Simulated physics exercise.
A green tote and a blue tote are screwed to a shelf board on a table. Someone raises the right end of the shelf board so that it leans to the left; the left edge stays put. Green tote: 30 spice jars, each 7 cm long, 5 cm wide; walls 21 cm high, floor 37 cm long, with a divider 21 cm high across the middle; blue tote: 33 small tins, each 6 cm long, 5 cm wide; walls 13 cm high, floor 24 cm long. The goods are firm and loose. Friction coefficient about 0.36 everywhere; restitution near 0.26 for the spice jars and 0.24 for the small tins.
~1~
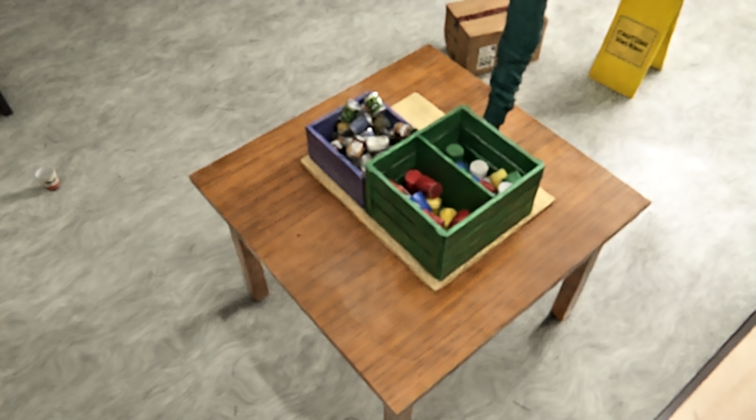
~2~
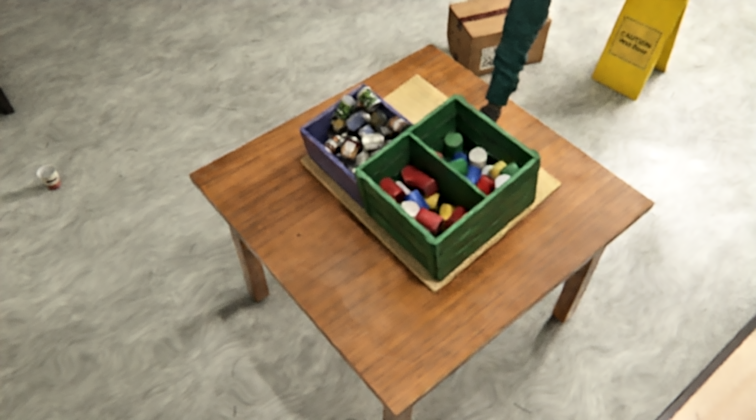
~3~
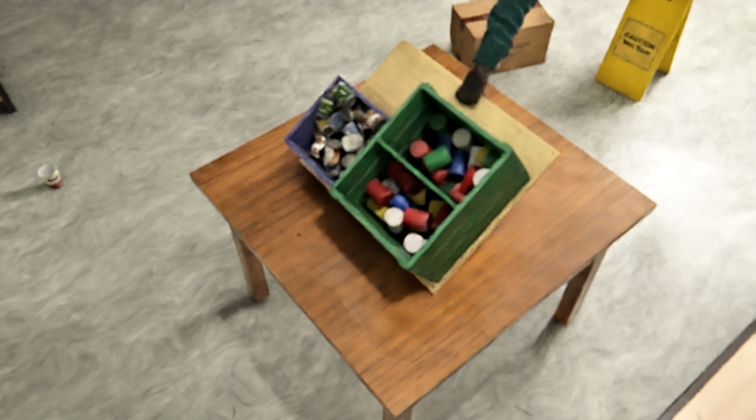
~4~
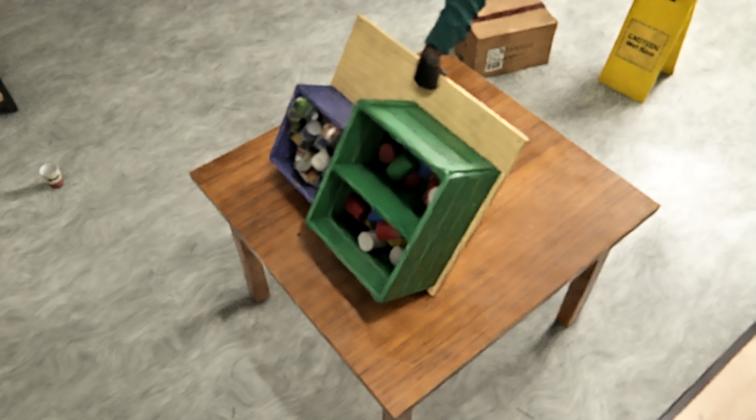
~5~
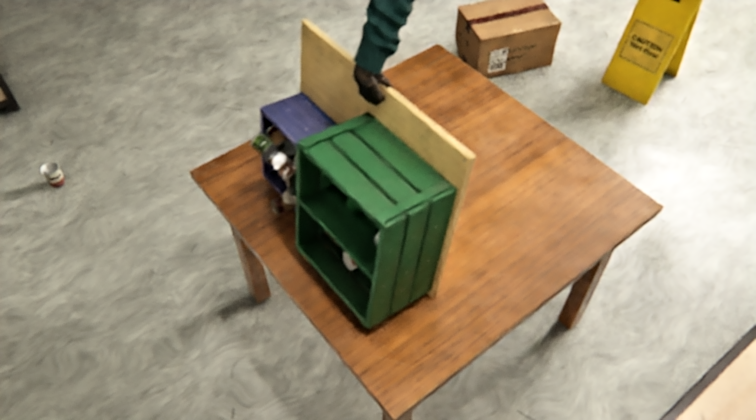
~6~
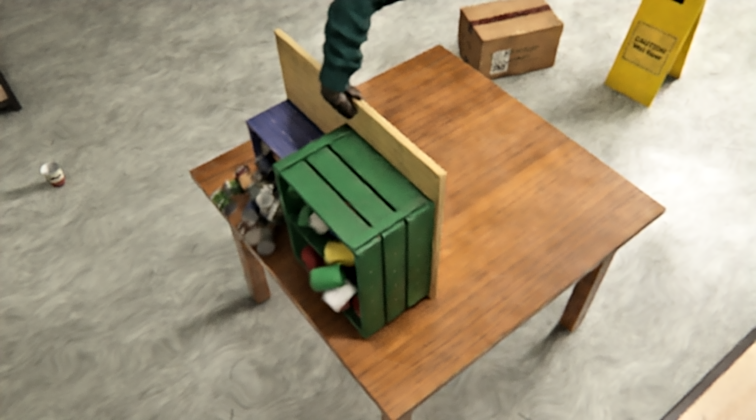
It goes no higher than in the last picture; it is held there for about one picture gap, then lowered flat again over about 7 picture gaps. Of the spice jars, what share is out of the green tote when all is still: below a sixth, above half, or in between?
It sheds more than half of them.
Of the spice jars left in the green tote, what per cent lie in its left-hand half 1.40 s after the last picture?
About 100 per cent.
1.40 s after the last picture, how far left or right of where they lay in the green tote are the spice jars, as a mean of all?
About 74 cm to the left.
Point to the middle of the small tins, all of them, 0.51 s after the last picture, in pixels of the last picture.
Around (251, 232).
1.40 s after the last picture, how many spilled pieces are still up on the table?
Some 8 pieces.
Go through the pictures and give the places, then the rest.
In the first picture (places track the rim corner closest to us here, unless another is named; the camera moves round a little), green tote (448, 233); blue tote (by its farthest rim corner) (368, 93); tipped 0°; all still inside.
The second picture shows green tote (438, 240); blue tote (361, 86); tipped 10°.
The third picture shows green tote (410, 264); tipped 32°.
The fourth picture shows green tote (381, 298); tipped 60°.
The fifth picture shows green tote (367, 325); tipped 82°; 3 out, the lowest tin at (284, 204).
The sixth picture shows green tote (364, 335); tipped 92°; 15 out, the lowest tin at (267, 226).
Then, 0.22 s after the last picture, tilt 85°; the green tote is down by 18 of 30 and the blue tote is down by 22 of 33.
Then, 0.51 s after the last picture, tilt 34°; the green tote is down by 18 of 30 and the blue tote is down by 24 of 33.
Then, 0.90 s after the last picture, tilt 0°; the green tote is down by 18 of 30 and the blue tote is down by 25 of 33.
When it is over (1.40 s after the last picture), the green tote is down by 18 of 30 and the blue tote is down by 25 of 33. Asked share, 18 of 30, 60 per cent.
